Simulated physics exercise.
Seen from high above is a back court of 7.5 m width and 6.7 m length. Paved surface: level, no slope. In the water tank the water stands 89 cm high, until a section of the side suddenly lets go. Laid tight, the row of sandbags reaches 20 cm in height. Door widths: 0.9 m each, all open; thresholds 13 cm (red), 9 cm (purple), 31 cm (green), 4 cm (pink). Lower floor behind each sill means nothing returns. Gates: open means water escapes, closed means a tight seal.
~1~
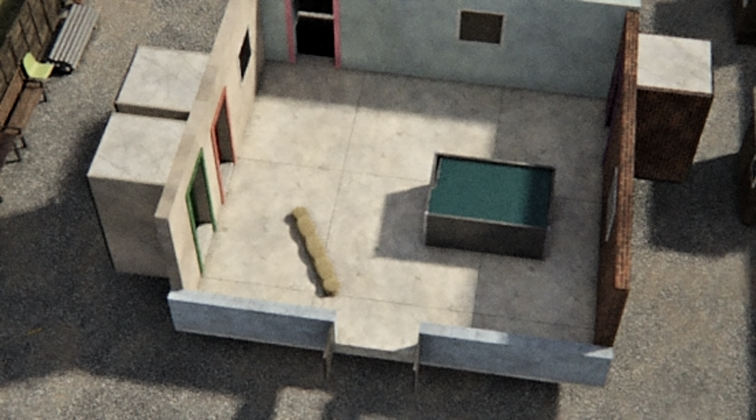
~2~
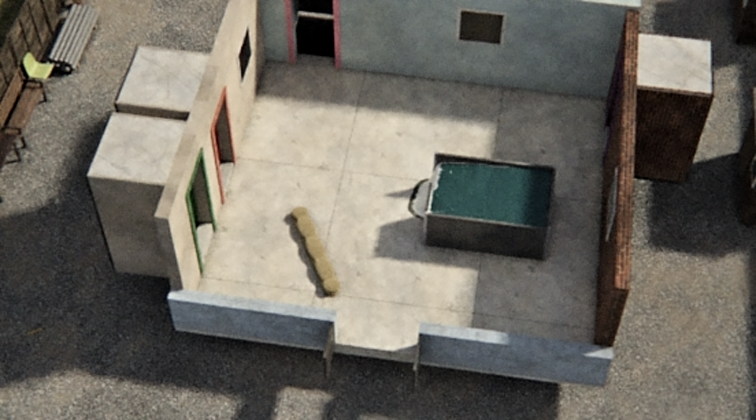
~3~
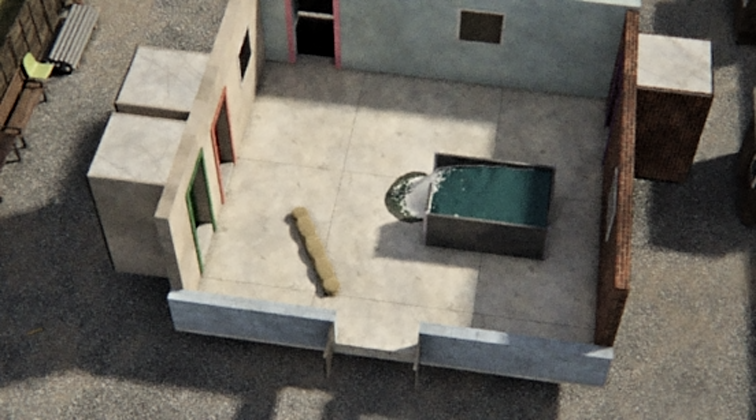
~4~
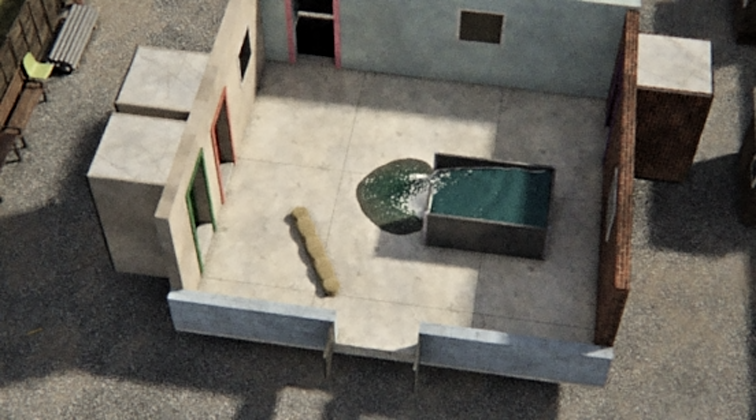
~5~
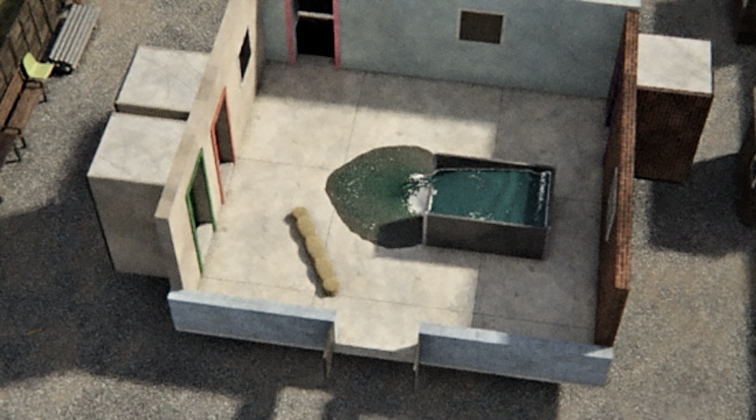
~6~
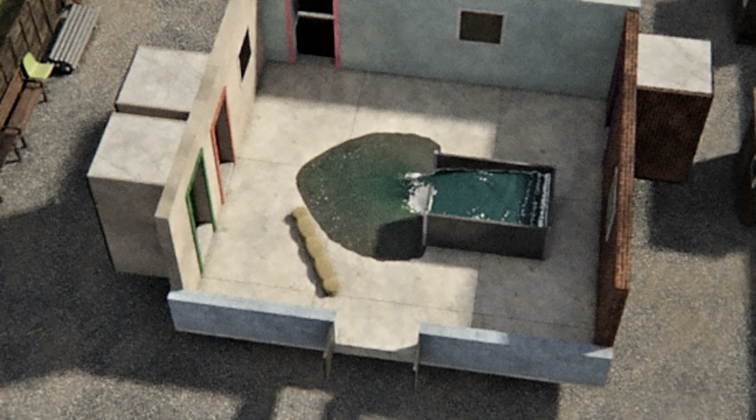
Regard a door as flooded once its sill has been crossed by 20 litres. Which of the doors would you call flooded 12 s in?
I would call the red door flooded; I would call the purple door not flooded; I would call the green door not flooded; I would call the pink door flooded.
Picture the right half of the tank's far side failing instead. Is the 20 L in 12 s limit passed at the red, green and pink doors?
Result: Red limit not passed, green limit not passed, pink limit passed.
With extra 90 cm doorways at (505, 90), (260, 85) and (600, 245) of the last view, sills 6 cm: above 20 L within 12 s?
In turn: Short of it, beyond it, short of it.
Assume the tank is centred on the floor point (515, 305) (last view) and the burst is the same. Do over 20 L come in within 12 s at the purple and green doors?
Lab note: Purple door limit not exceeded; green door limit not exceeded.
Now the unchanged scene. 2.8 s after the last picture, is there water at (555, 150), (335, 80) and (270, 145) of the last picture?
The first point is not yet hit, the second is awash and the third is awash.
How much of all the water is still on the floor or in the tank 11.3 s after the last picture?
I'd say close to 80 percent is still there.
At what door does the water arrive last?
That would be the purple door, last of all.
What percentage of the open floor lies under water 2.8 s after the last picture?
Close to 45 in a hundred.
Then, 0.7 s after the last picture water covers 30 % of the floor and is deepest (45 cm) near (426, 196); red door 19 cm at the sill, 0 L in, purple door not reached, green door not reached, pink door not reached.
Then, 1.5 s after the last picture water covers 40 % of the floor and is deepest (46 cm) near (267, 60); red door 30 cm at the sill, 52 L in, purple door not reached, green door 3 cm at the sill, 0 L in, pink door 10 cm at the sill, 6 L in.
Then, 2.8 s after the last picture water covers 45 % of the floor and is deepest (26 cm) near (426, 196); red door 20 cm at the sill, 145 L in, purple door not reached, green door 5 cm at the sill, 0 L in, pink door 16 cm at the sill, 60 L in.
Then, 6.3 s after the last picture water covers 80 % of the floor and is deepest (14 cm) near (265, 66); red door 11 cm at the sill, 179 L in, purple door not reached, green door 4 cm at the sill, 0 L in, pink door 12 cm at the sill, 204 L in.
Then, 11.3 s after the last picture water covers 95 % of the floor and is deepest (8 cm) near (190, 312); red door 6 cm at the sill, 179 L in, purple door 6 cm at the sill, 0 L in, green door 6 cm at the sill, 0 L in, pink door 6 cm at the sill, 262 L in.
